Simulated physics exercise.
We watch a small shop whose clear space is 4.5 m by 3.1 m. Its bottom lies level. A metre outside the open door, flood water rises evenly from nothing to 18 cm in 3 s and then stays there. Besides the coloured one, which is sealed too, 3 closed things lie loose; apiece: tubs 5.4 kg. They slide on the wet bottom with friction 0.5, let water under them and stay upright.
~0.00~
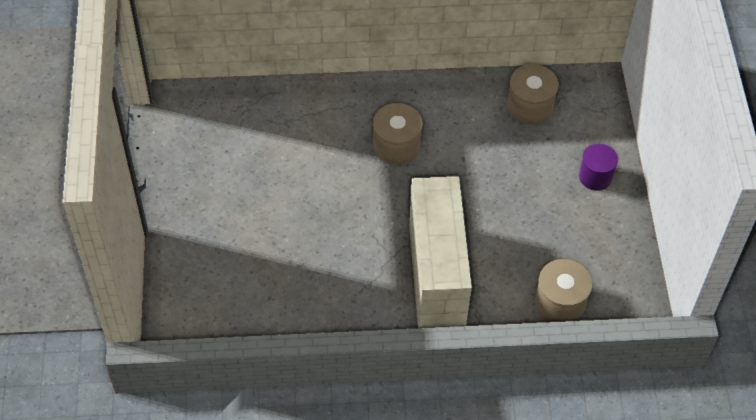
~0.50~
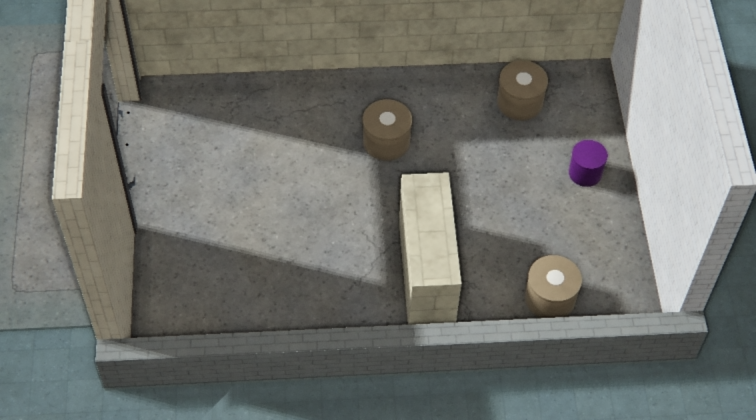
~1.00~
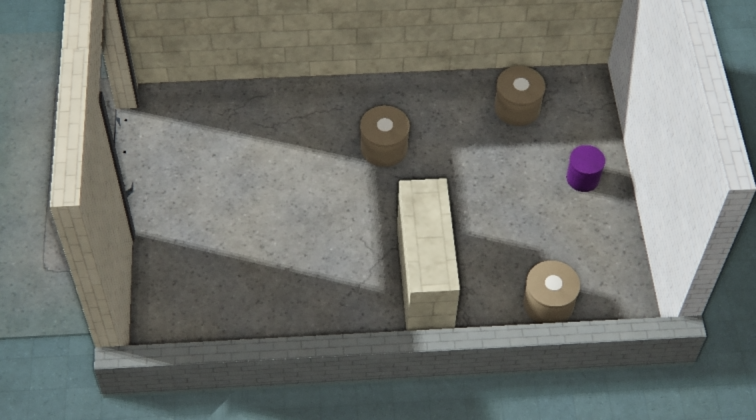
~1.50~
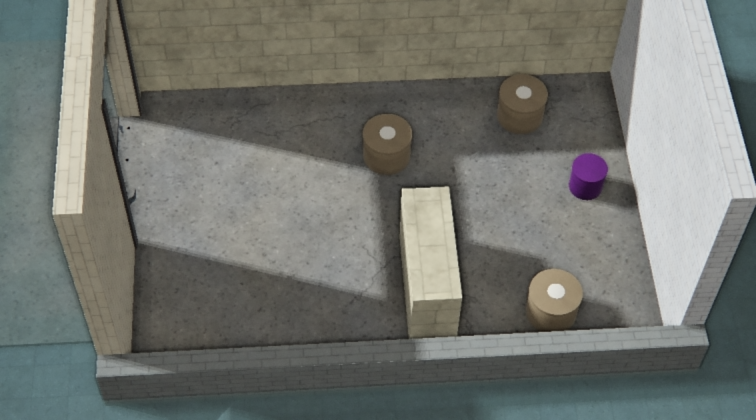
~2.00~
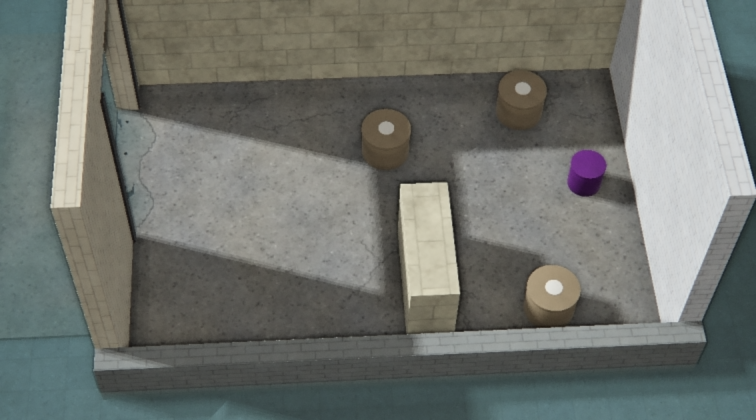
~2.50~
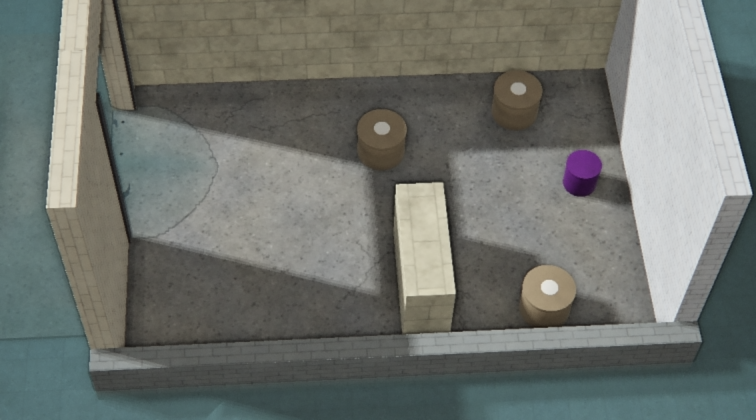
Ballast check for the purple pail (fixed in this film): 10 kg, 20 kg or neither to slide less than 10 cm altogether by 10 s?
I expect that only the higher weight holds it.
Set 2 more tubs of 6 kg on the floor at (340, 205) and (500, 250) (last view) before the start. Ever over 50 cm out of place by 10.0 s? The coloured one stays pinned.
In turn: More, less.
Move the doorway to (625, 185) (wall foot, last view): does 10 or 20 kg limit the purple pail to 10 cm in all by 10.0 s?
In that case only the larger load is enough.
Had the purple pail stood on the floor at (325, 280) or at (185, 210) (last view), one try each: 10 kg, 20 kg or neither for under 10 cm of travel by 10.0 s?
In turn: The smaller is enough; it takes the larger.
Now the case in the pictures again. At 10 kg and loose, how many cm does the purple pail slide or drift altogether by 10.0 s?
About 60 cm.
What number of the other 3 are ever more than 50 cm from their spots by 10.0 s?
3 of them.
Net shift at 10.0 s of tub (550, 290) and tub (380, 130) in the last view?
In that order: 100 cm, 150 cm.
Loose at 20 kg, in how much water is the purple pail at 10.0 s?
About 10 cm.
After 3.5 s the purple pail would be 0 cm from its start with 10 kg and 0 cm from its start with 20 kg; 0 cm of water round it then.
After 4.5 s the purple pail would be 0 cm from its start with 10 kg and 0 cm from its start with 20 kg; 0 cm of water round it then.
After 7.0 s the purple pail would be 2 cm from its start with 10 kg and 0 cm from its start with 20 kg; 8 cm of water round it then.
After 10.0 s the purple pail would be 65 cm from its start with 10 kg and 0 cm from its start with 20 kg; 10 cm of water round it then.
